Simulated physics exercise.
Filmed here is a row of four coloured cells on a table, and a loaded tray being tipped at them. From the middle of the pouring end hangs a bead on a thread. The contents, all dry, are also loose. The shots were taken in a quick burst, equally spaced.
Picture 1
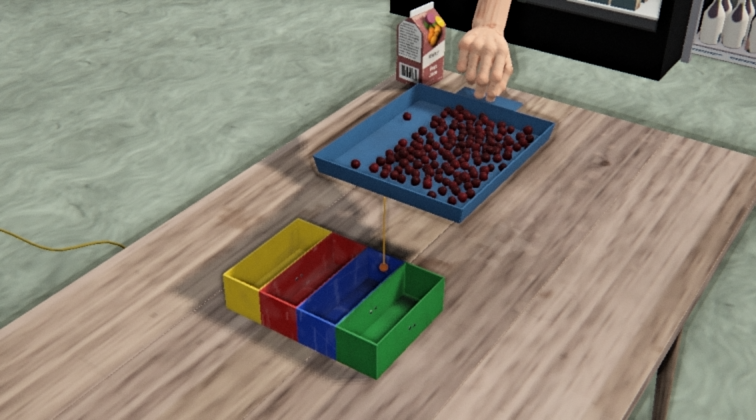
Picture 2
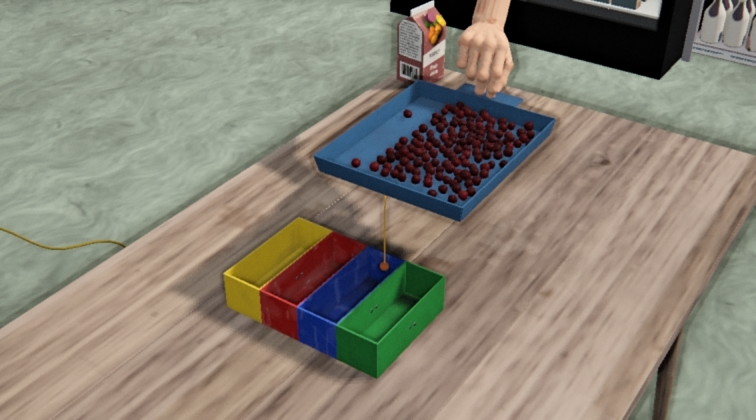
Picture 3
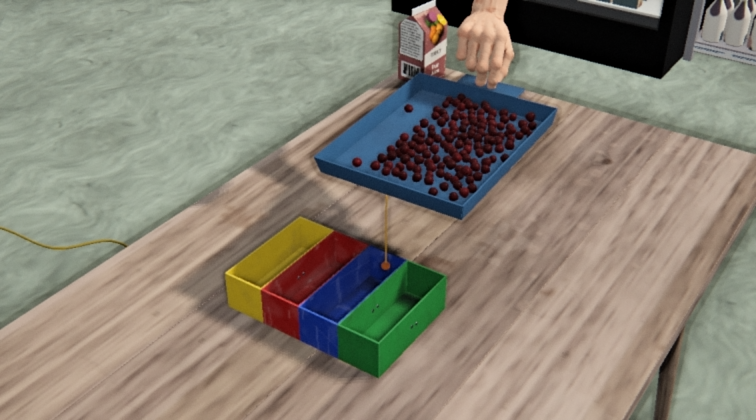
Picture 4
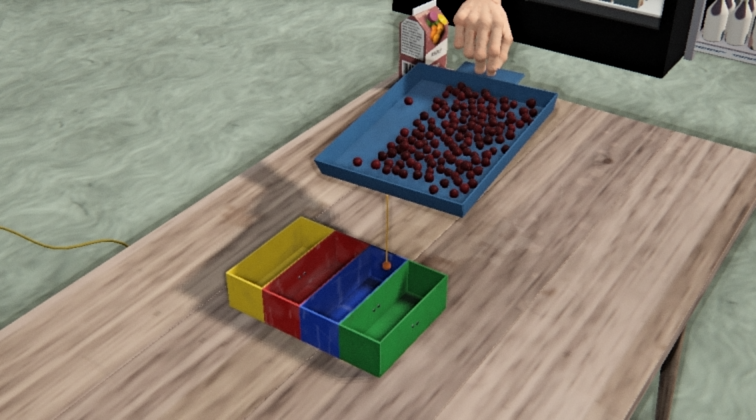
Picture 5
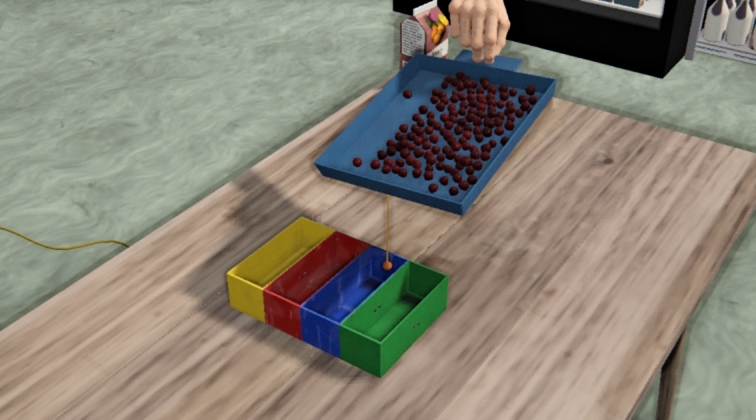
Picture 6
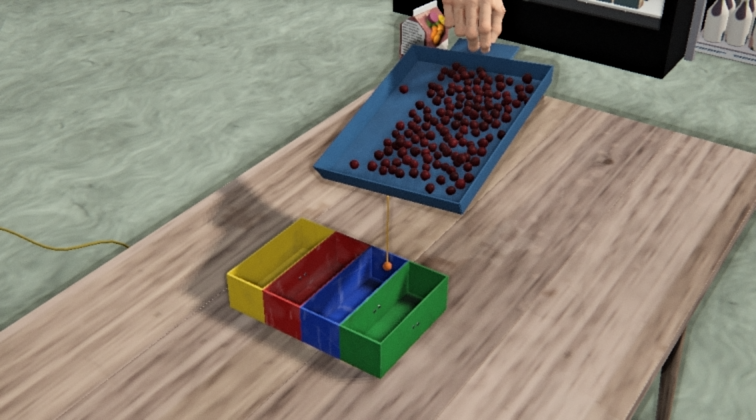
A hand raises the far end of a blue tray of dark red cherries, tilting it toward four coloured cells.
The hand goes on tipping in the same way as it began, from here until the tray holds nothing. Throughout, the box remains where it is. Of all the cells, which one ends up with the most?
The red one ends up with the most.
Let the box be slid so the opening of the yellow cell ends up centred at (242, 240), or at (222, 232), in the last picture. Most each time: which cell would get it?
First try: The blue cell. Second try: The green cell.
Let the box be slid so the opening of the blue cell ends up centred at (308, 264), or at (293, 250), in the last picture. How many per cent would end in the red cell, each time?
Close to 0 in a hundred, then close to 0 in a hundred.
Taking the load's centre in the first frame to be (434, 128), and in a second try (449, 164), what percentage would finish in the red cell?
First case: Close to 60 %; second case: Close to 60 %.
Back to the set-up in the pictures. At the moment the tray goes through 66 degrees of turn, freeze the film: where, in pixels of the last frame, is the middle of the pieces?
Somewhere around pixel (375, 154) in the last picture.
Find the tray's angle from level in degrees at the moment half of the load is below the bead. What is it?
115°, roughly.
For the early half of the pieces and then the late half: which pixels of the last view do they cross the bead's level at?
About (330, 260), and after that about (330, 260).
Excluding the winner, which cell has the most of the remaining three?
Rank two - blue.
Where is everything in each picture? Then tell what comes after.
The first picture shows corners of the pouring end at (318, 155) and (461, 206), level; middle of the load at (457, 153), dried cherries; bead on its thread at (384, 267); yellow cell at (243, 296); red cell at (279, 313); blue cell at (317, 331); green cell at (357, 349).
The second picture shows corners of the pouring end at (319, 155) and (461, 204), level; middle of the load at (458, 150).
The third picture shows corners of the pouring end at (319, 156) and (461, 203), tipped barely, lowest at the left corner; middle of the load at (459, 145).
The fourth picture shows corners of the pouring end at (319, 158) and (461, 201), tipped a little, lowest at the left corner; middle of the load at (459, 138).
The fifth picture shows corners of the pouring end at (319, 161) and (460, 200), tipped a little, lowest at the left corner; middle of the load at (459, 131).
The sixth picture shows corners of the pouring end at (318, 165) and (458, 200), tipped clearly, lowest at the left corner; middle of the load at (456, 126); yellow cell at (246, 295); red cell at (282, 312); blue cell at (320, 330); green cell at (360, 348).
Soon, tray tipped steeply; nearly all on the tray; a stray few falling or outside the box.
A while on, tray tipped past a quarter turn; about two thirds on the tray; a small part in the blue cell; a small part in the red cell; a stray few in the yellow cell; a stray few in the green cell; a small part falling or outside the box.
Towards the end, tray tipped past a quarter turn; about half in the red cell; about a third in the blue cell; a small part in the yellow cell; a small part in the green cell; a small part falling or outside the box.
Finally, tray tipped past a quarter turn; about half in the red cell; about a third in the blue cell; a small part in the yellow cell; a small part in the green cell; a small part outside the box.
